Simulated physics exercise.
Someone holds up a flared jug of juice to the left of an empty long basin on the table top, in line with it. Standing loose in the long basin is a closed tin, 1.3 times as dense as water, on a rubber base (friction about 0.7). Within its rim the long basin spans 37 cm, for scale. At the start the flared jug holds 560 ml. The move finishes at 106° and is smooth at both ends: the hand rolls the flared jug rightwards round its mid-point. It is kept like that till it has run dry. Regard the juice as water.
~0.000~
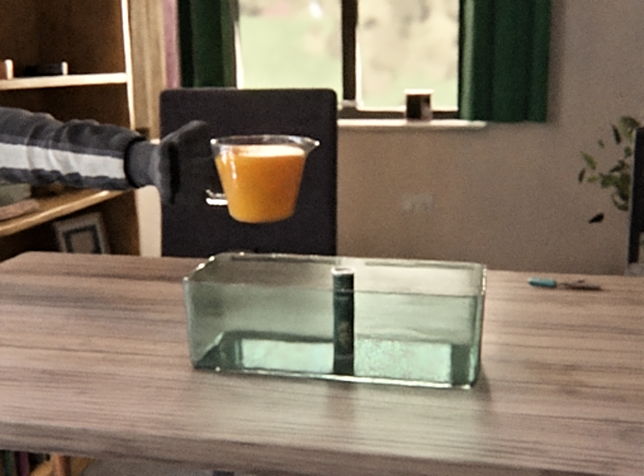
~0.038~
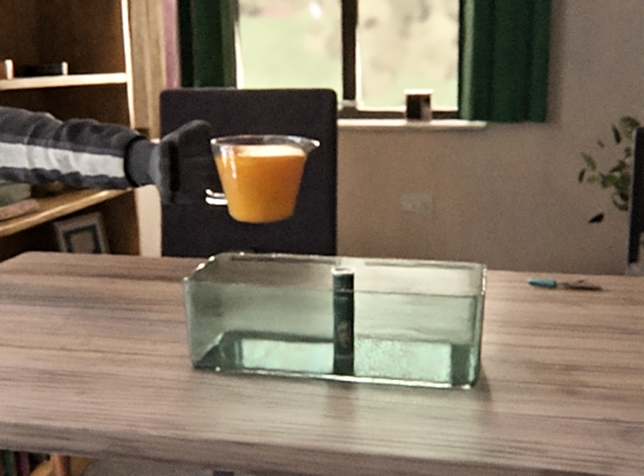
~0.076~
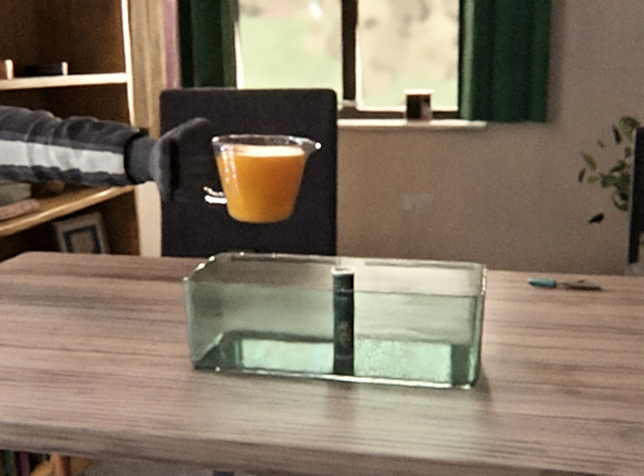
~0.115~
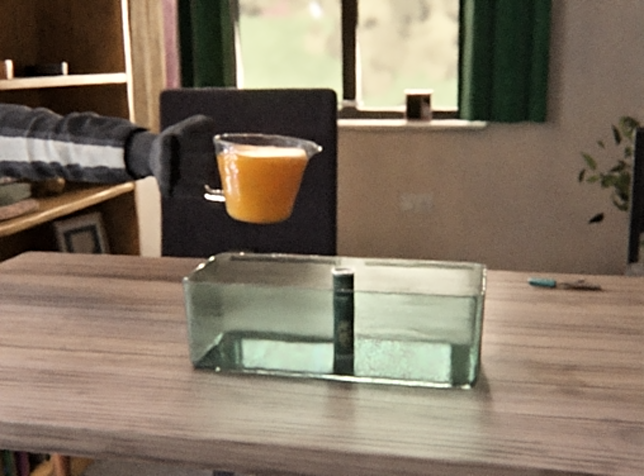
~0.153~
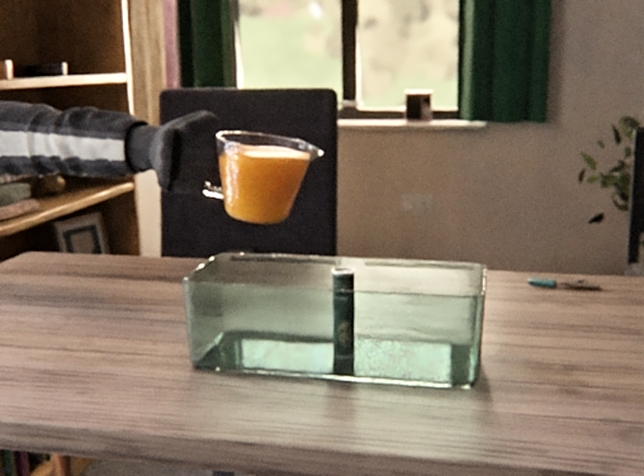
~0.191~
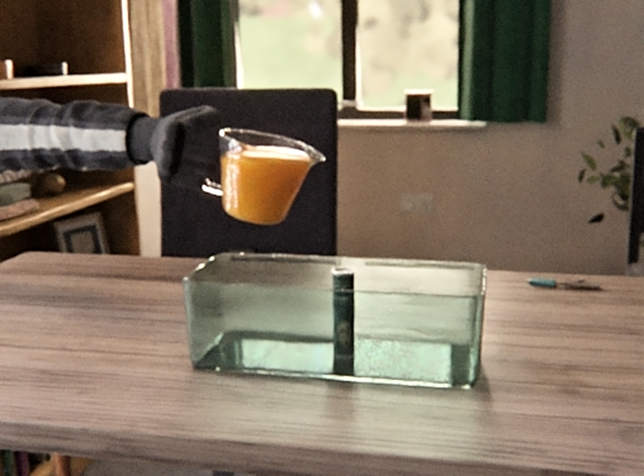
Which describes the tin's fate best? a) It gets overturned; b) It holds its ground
Answer: A.
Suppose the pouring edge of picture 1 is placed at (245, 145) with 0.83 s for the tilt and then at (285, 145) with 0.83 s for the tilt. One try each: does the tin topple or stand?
The tin stays vertical the first time and stays vertical the second time.
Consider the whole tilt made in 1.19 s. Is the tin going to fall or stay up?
Well, the tin simply holds firm.
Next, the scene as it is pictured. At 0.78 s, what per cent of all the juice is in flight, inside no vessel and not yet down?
Roughly 8 %.
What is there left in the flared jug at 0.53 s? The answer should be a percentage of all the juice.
56 %.
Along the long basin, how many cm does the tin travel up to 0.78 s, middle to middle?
Some 0 cm.
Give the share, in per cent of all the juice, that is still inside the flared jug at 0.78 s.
6 %.
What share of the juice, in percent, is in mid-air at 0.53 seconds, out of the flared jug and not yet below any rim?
About 26 per cent.
After 0.53 s the tilt is 76° and 57 per cent is still to pour; the tin stands where it began.
After 0.78 s the tilt is 105° and 6 per cent is still to pour; the tin stands where it began.
After 1.04 s the tilt is 106° and 0 per cent is still to pour; the tin leans 15°.
After 1.33 s the tilt is 106° and 0 per cent is still to pour; the tin lies on its side.
In the end the tin lies on its side.
